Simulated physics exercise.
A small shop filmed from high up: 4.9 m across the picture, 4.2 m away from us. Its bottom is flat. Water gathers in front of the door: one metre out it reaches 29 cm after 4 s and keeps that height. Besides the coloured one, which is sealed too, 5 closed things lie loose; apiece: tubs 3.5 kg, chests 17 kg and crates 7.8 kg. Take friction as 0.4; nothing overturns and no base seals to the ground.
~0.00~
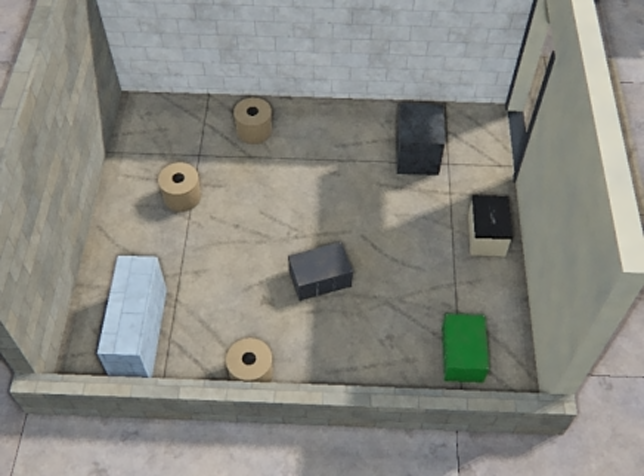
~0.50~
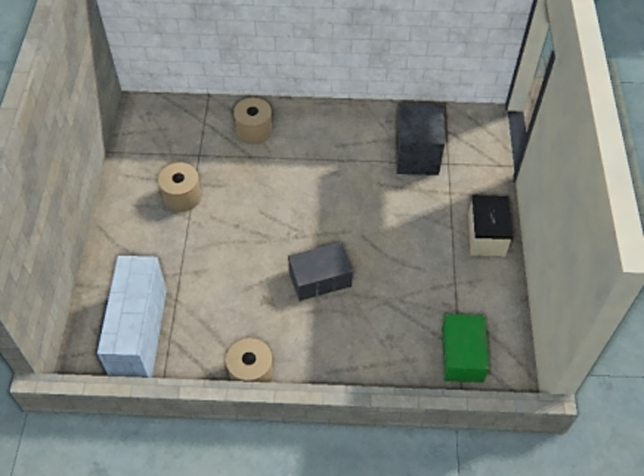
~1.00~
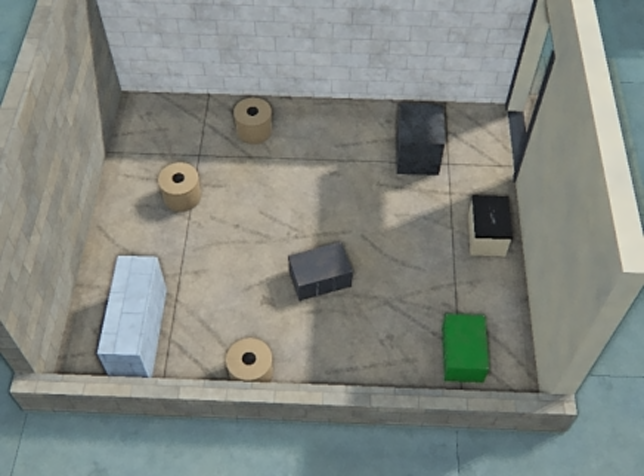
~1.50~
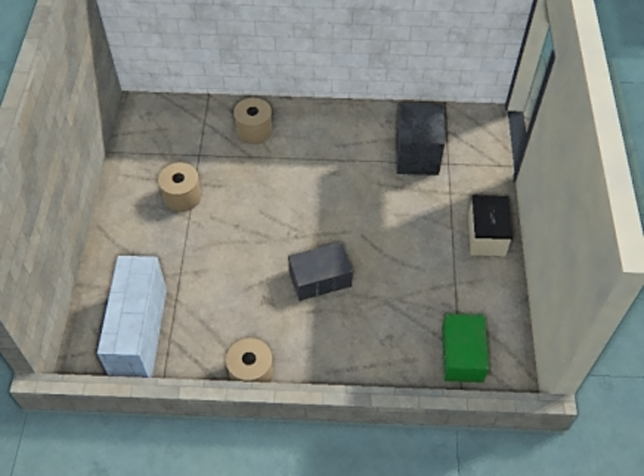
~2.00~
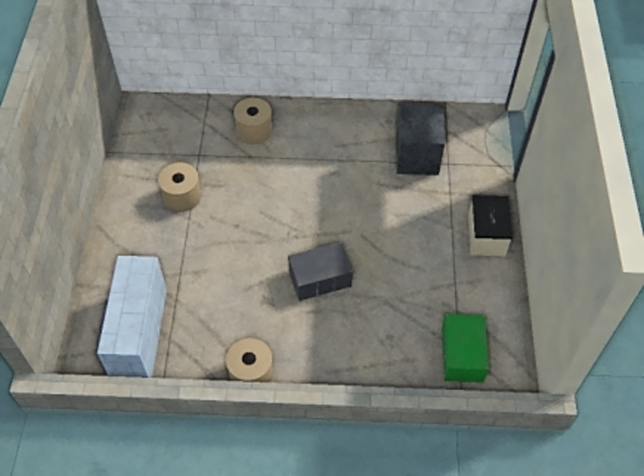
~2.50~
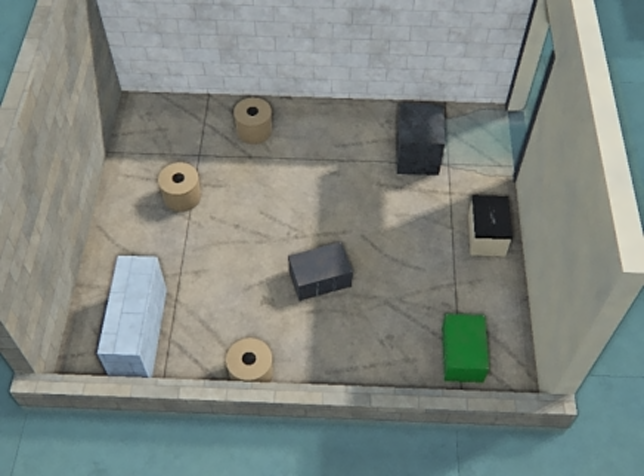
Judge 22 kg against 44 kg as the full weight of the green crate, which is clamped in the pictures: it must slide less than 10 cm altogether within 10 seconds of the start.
For it, only the higher weight holds it.
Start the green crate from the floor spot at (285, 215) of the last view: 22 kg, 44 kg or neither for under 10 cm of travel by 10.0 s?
The smaller is enough.
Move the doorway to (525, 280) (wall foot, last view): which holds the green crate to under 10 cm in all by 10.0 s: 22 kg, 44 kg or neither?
In that case only the higher weight holds it.
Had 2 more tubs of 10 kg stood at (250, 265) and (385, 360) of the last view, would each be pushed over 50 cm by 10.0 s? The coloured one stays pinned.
In turn: Under, past it.
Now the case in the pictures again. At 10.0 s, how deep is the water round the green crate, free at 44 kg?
Roughly 10 cm.
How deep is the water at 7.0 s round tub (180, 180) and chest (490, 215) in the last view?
Roughly 5 and 5 cm.
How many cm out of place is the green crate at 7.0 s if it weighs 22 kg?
About 0 cm.
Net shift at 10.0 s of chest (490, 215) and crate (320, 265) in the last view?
In turn: 100 cm, 100 cm.
After 3.5 s the green crate would be 0 cm from its start with 22 kg and 0 cm from its start with 44 kg; 0 cm of water round it then.
After 4.5 s the green crate would be 0 cm from its start with 22 kg and 0 cm from its start with 44 kg; 1 cm of water round it then.
After 7.0 s the green crate would be 0 cm from its start with 22 kg and 0 cm from its start with 44 kg; 3 cm of water round it then.
After 10.0 s the green crate would be 21 cm from its start with 22 kg and 0 cm from its start with 44 kg; 10 cm of water round it then.
